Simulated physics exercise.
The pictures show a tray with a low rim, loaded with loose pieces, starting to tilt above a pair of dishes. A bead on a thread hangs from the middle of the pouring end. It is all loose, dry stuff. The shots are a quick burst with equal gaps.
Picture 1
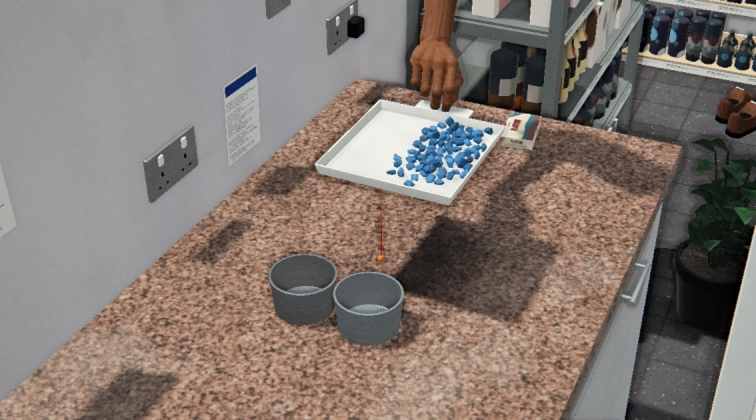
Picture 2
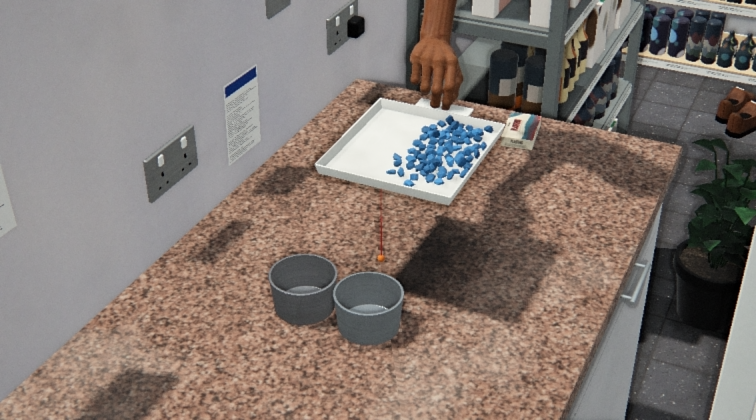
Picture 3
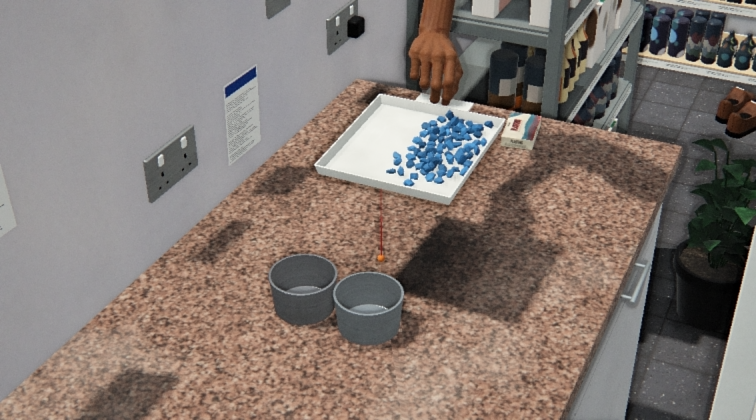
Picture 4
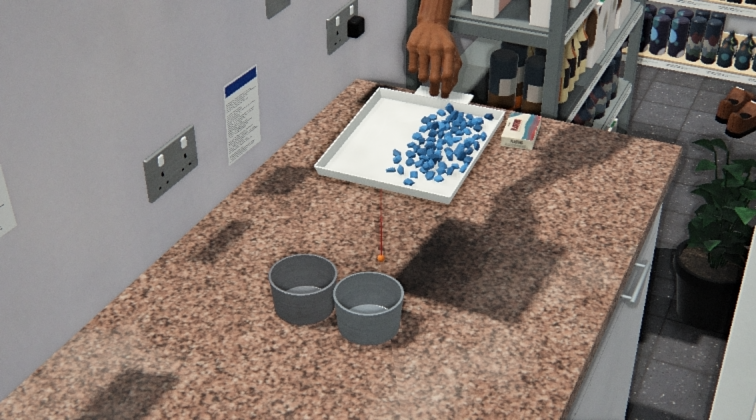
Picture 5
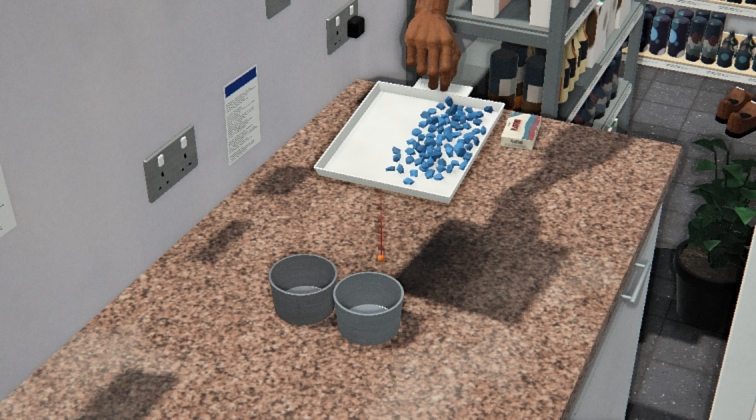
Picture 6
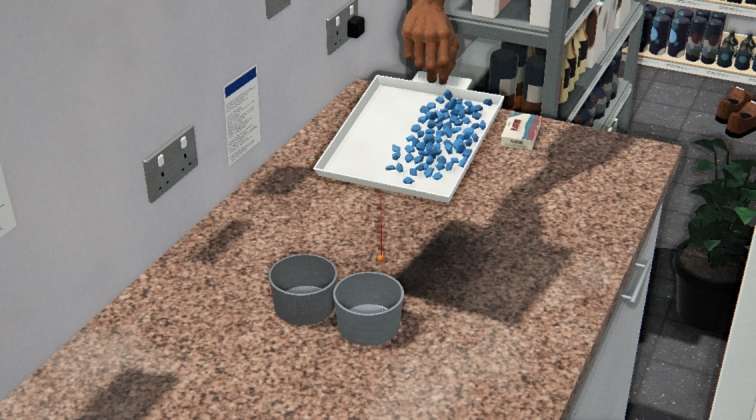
A white tray of blue stones tilts slightly above two grey dishes as a hand holds it.
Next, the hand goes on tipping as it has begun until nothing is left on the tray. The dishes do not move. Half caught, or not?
The two hold more than half of the load.
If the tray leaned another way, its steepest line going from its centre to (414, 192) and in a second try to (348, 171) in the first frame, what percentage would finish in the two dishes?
About 10 and 10 per cent.
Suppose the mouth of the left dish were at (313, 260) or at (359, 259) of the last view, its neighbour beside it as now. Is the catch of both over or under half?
First more than half, then under half.
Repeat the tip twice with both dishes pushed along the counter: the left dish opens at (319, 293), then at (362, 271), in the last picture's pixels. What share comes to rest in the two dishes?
In turn 40 and 40 in a hundred.
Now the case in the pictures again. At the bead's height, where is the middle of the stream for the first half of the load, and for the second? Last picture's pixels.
Early half (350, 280), late half (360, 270).
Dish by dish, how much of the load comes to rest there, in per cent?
For the left dish some 30 %, for the right dish some 50 %.
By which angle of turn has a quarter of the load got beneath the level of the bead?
At some 85 degrees.
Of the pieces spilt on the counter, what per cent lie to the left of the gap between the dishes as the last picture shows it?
About 10 per cent.
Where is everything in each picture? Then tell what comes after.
Corners of the pouring end at (319, 163) and (449, 195), level; middle of the load at (442, 150), aquarium stones; left dish at (288, 306); right dish at (354, 326); bead on its thread at (381, 258), in the first frame.
Corners of the pouring end at (318, 164) and (449, 195), level; middle of the load at (442, 149), in the second frame.
Corners of the pouring end at (318, 164) and (449, 195), tipped barely, lowest at the left corner; middle of the load at (442, 146), in the third frame.
Corners of the pouring end at (318, 165) and (448, 195), tipped a little, lowest at the left corner; middle of the load at (442, 142), in the fourth frame.
Corners of the pouring end at (318, 166) and (448, 194), tipped a little, lowest at the left corner; middle of the load at (441, 138), in the fifth frame.
Corners of the pouring end at (317, 167) and (447, 194), tipped a little, lowest at the left corner; middle of the load at (441, 133); left dish at (288, 306); right dish at (354, 326), in the sixth frame.
Soon after the last picture, tray tipped steeply; nearly all on the tray; a stray few in the air.
A little later, tray tipped right over; about half on the tray; about a quarter in the right dish; a small part in the left dish; a stray few outside both; a small part in the air.
Later still, tray tipped past a quarter turn; about half in the right dish; about a quarter in the left dish; about a quarter outside both.
At rest, tray tipped past a quarter turn; about half in the right dish; about a quarter in the left dish; about a quarter outside both.
